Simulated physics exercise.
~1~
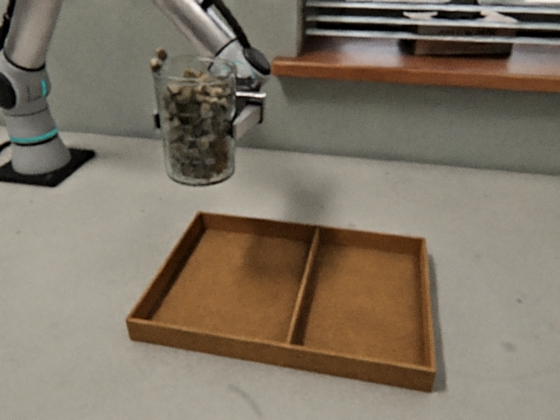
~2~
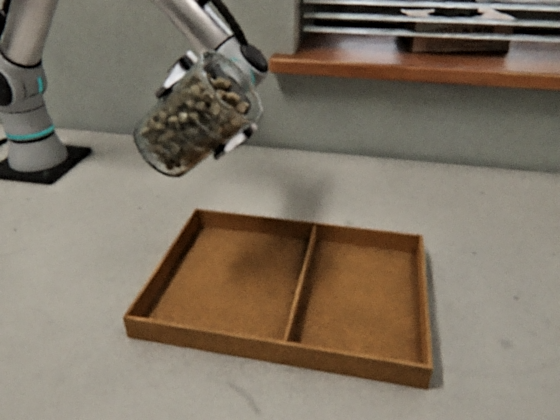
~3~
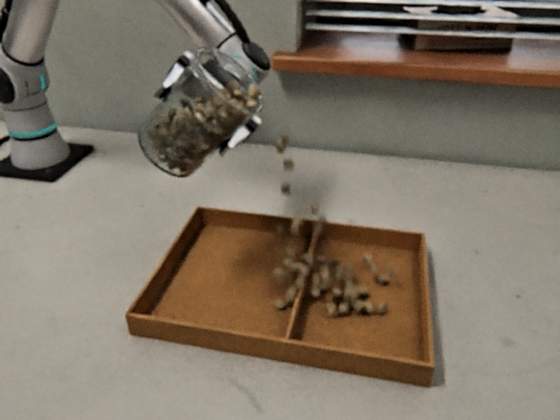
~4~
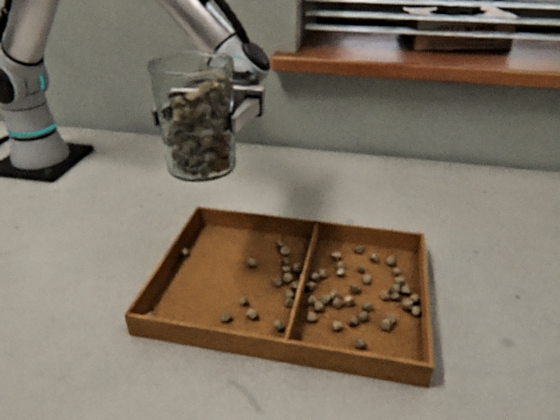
A robot arm tips a glass of pebbles, spilling some into both tray sections, then straightens it.
